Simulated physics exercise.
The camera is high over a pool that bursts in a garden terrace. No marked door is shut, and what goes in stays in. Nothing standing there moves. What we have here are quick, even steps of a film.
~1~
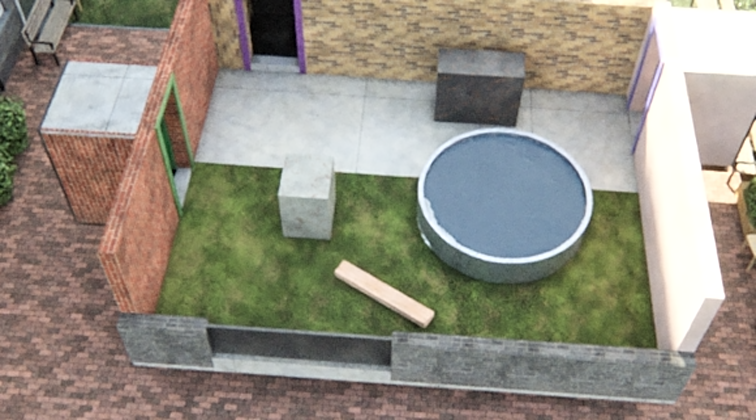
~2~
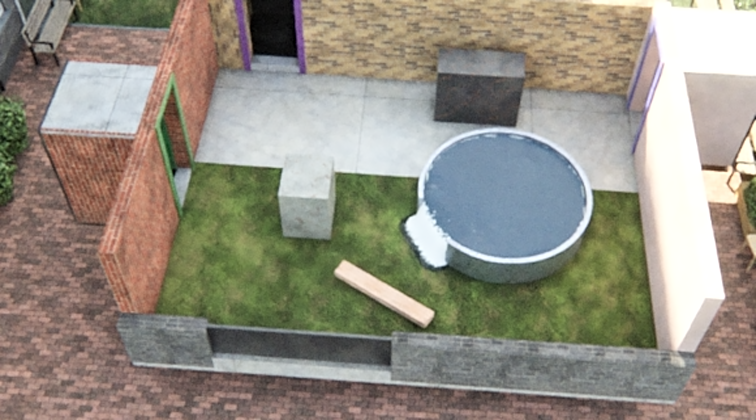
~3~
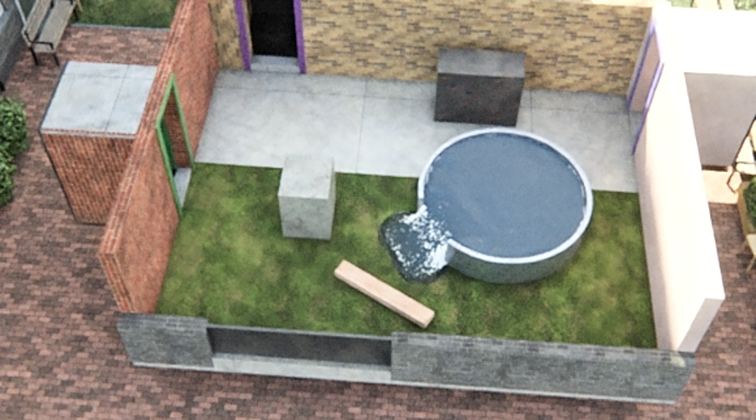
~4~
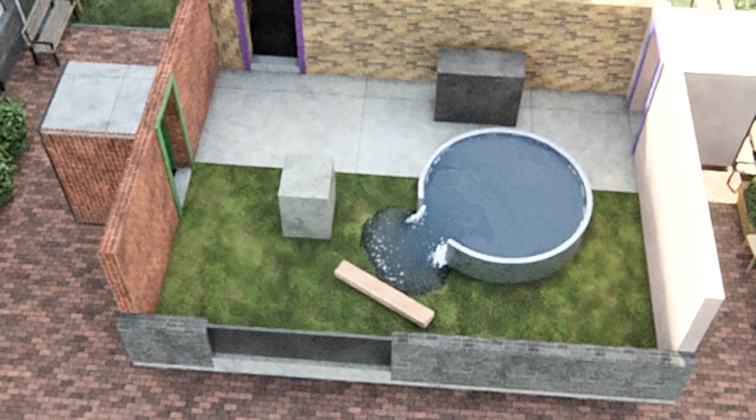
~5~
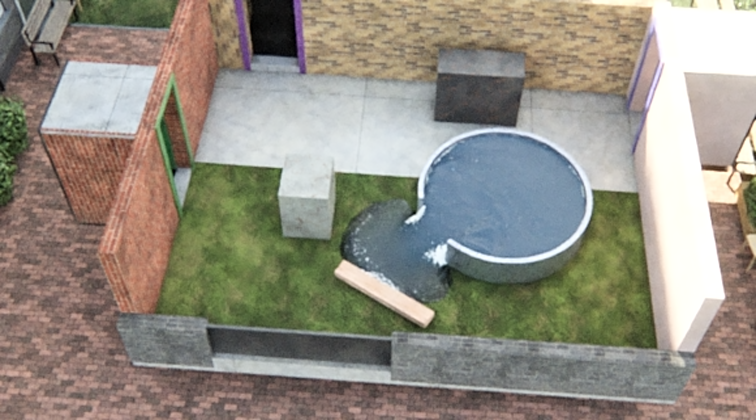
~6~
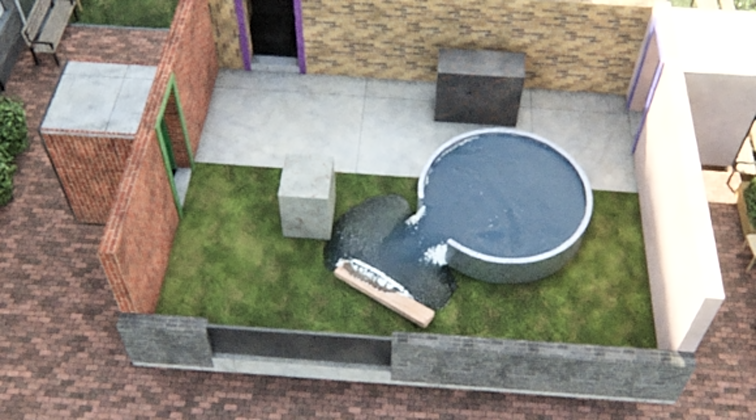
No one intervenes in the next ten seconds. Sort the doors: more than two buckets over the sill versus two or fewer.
Sorted by door: Green door - two or fewer; blue door - two or fewer; purple door - two or fewer.
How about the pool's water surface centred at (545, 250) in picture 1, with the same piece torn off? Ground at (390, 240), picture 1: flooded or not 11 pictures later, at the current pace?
Soaked.
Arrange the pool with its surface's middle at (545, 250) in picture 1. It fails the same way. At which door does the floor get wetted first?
The one in green.
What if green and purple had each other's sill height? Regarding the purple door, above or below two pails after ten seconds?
Record - purple door: Does not overflow.
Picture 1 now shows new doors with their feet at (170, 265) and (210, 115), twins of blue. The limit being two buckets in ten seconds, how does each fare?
First exceeds it, then falls short.
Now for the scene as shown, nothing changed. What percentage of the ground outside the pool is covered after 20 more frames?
About 50 per cent.
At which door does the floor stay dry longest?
That is the blue one.
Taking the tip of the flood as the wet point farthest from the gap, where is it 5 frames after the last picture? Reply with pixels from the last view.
About at (271, 275).
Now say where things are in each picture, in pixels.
The first picture shows the round tank at (504, 195) is whole and still.
In the second picture, the front is at (415, 217), out from the gap at (431, 234).
In the third picture, the front is at (384, 227), out from the gap at (431, 236).
In the fourth picture, water pours out at (431, 236) and has run to (391, 284).
In the fifth picture, the front is at (347, 255), out from the gap at (431, 236).
In the sixth picture, the front is at (331, 263), out from the gap at (431, 235).
A moment on, water covers 15 % of the floor; the green door not reached, the blue door not reached, the purple door not reached.
Next, water covers 30 % of the floor; the green door not reached, the blue door not reached, the purple door not reached.
Then, water covers 50 % of the floor; the green door not reached, the blue door not reached, the purple door not reached.
Later, water covers 75 % of the floor; the green door wet at the sill, nothing in, the blue door not reached, the purple door not reached.
In the end, water covers 95 % of the floor; the green door wet at the sill, nothing in, the blue door wet at the sill, nothing in, the purple door wet at the sill, nothing in.
